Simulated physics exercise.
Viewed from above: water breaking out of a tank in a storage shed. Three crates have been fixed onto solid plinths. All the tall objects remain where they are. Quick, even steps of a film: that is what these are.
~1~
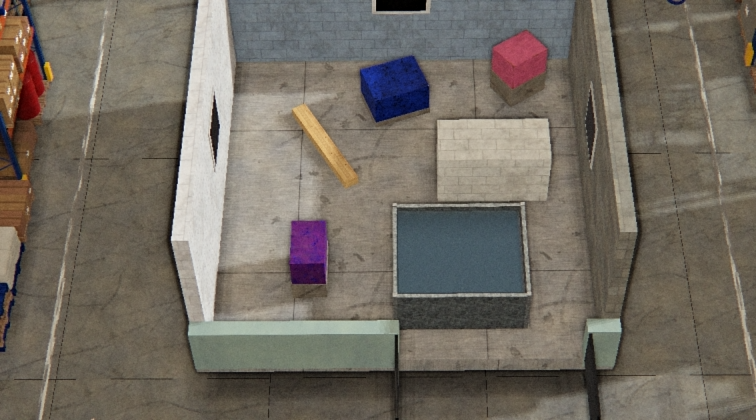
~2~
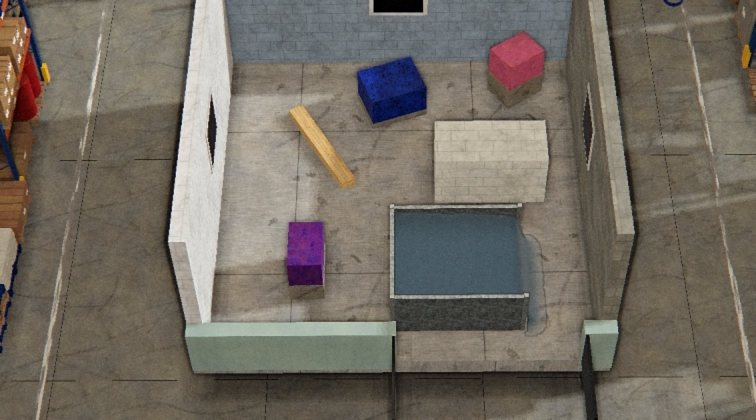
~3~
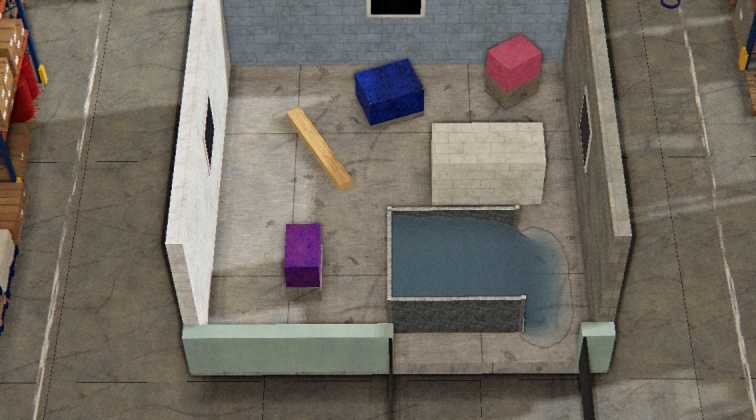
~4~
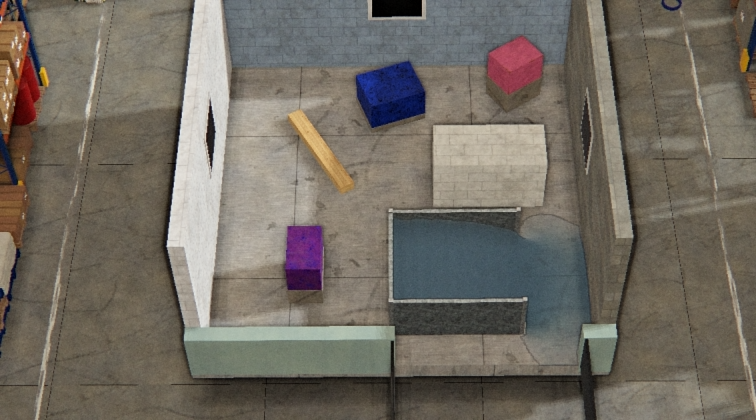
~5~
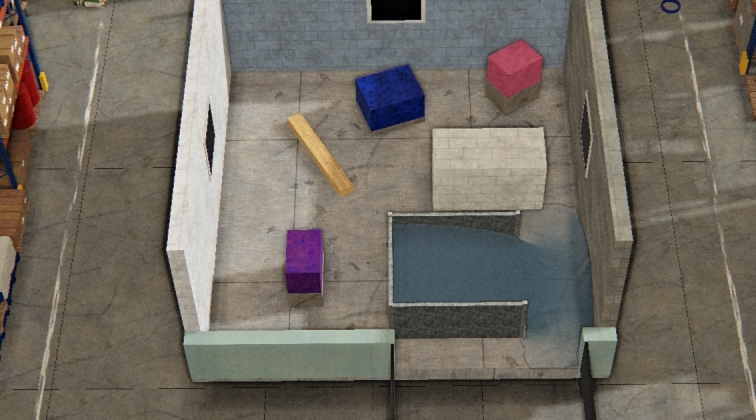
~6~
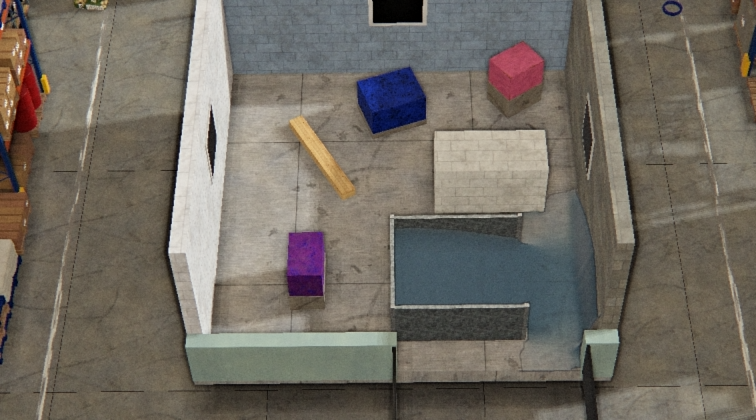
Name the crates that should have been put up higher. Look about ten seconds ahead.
Afterwards, the purple crate ends up dry; the blue crate ends up wet; the pink crate ends up dry.
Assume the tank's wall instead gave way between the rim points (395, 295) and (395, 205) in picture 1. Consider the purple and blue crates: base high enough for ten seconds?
My reading: Purple gets drenched, blue gets drenched.
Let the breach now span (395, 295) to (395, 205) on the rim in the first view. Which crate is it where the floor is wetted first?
The purple crate.
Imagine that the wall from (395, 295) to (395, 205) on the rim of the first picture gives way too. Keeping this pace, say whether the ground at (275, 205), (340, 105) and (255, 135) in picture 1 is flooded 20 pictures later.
Order as asked: Swamped, swamped, swamped.
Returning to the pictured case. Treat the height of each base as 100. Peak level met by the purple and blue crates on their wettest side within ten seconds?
Roughly 20 per cent for the first, 200 per cent for the second.
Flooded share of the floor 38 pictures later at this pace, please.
Around 75 percent, give or take.
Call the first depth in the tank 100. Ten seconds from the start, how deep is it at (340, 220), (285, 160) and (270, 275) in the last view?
Around 8, 4 and 2 %.
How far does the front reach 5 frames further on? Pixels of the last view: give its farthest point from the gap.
Best guess: Near (558, 103).
A moment on, water covers 15 % of the floor; the purple crate not reached, the blue crate not reached, the pink crate not reached.
Next, water covers 25 % of the floor; the purple crate not reached, the blue crate not reached, the pink crate water round its plinth.
Then, water covers 45 % of the floor; the purple crate water round its plinth, the blue crate water round its plinth, the pink crate water round its plinth.
Later, water covers 75 % of the floor; the purple crate water round its plinth, the blue crate water round its plinth, the pink crate water round its plinth.
In the end, water covers 95 % of the floor; the purple crate stayed above the water, the blue crate was topped, the pink crate stayed above the water.
